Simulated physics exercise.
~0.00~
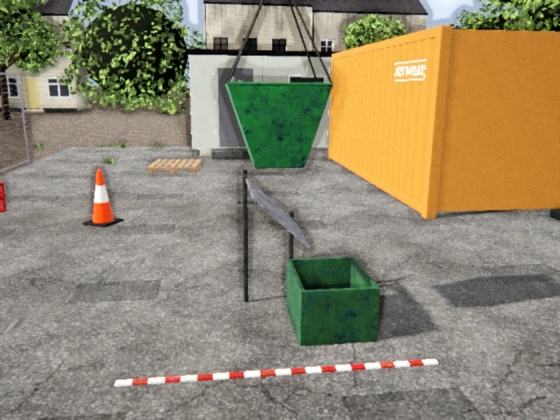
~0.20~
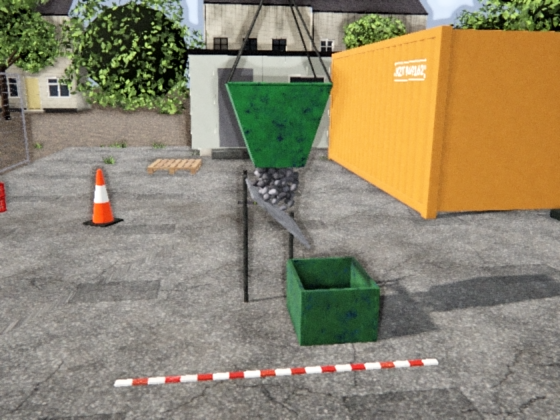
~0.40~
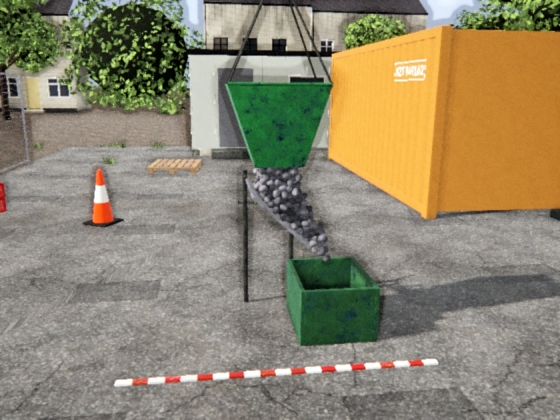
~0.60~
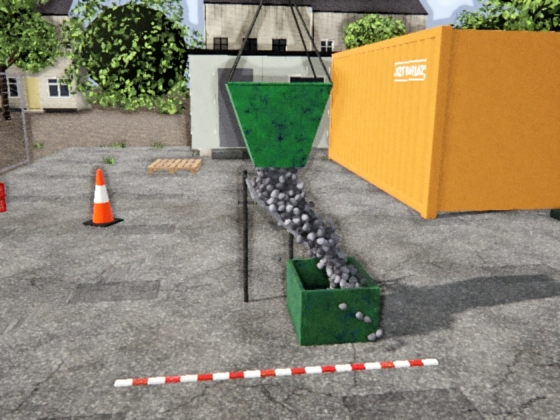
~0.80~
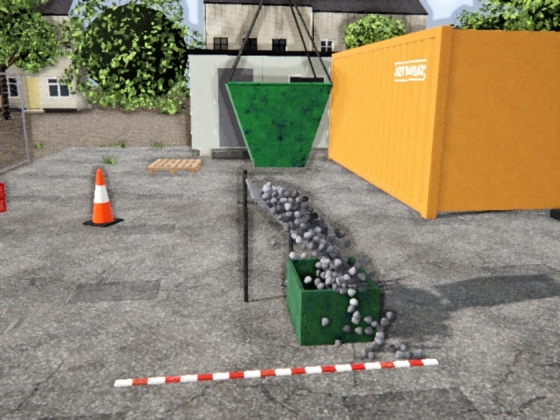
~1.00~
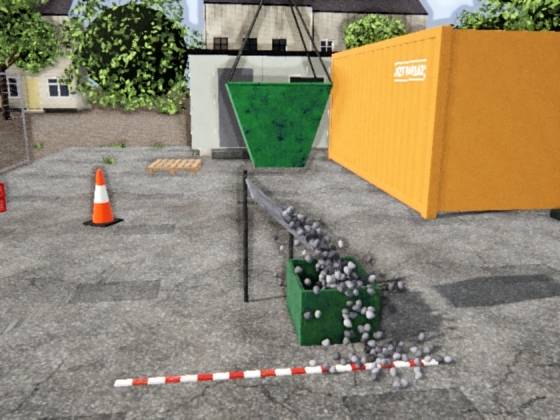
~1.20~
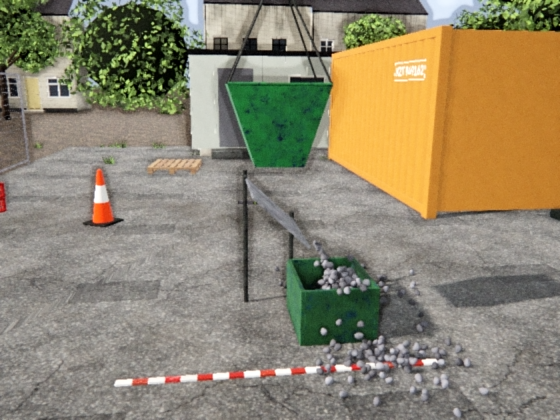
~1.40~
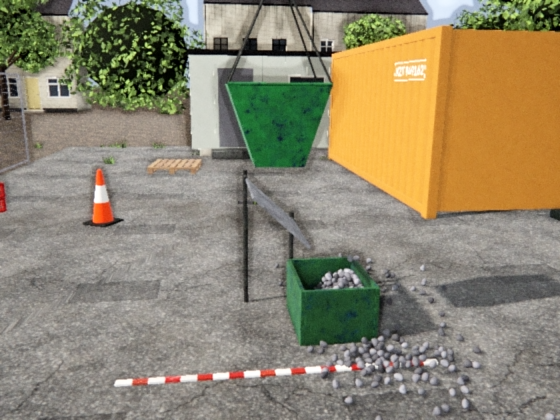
In a paved yard, cobbles drop from a skip, slide into a bin, and some spill right.
